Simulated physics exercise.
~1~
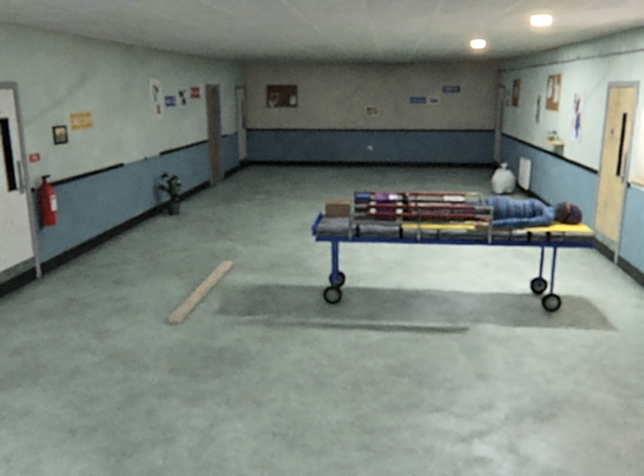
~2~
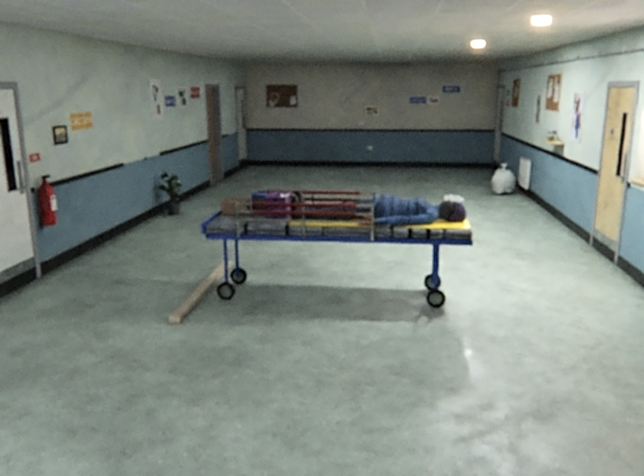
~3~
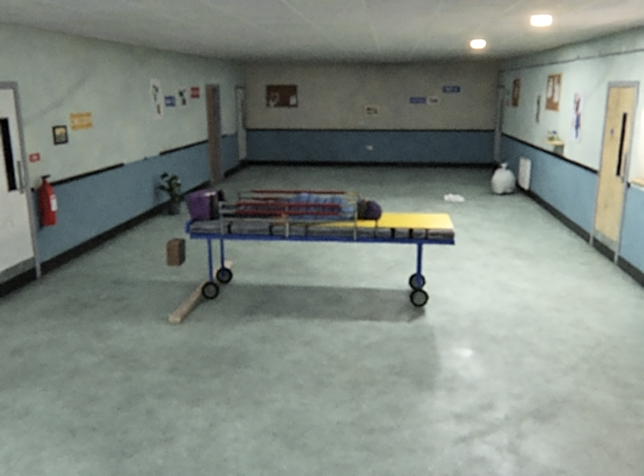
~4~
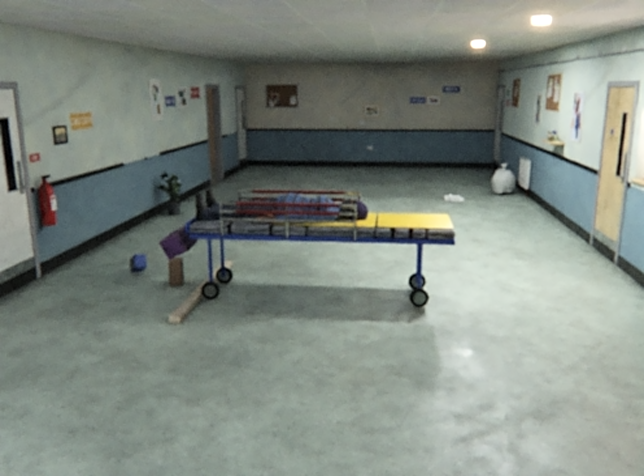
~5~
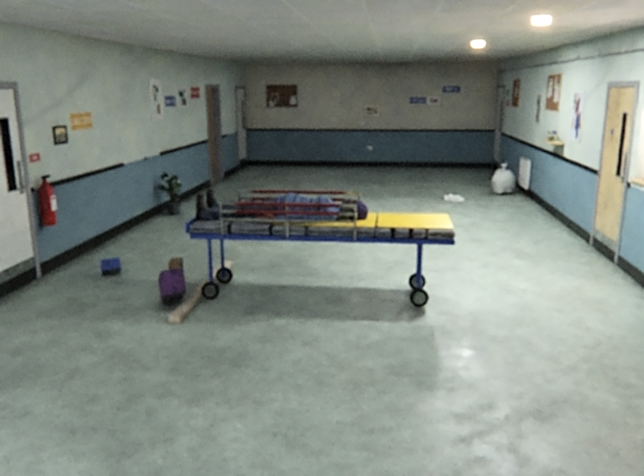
A blue trolley carrying a person rolls left and stops, and its loose items drop off.
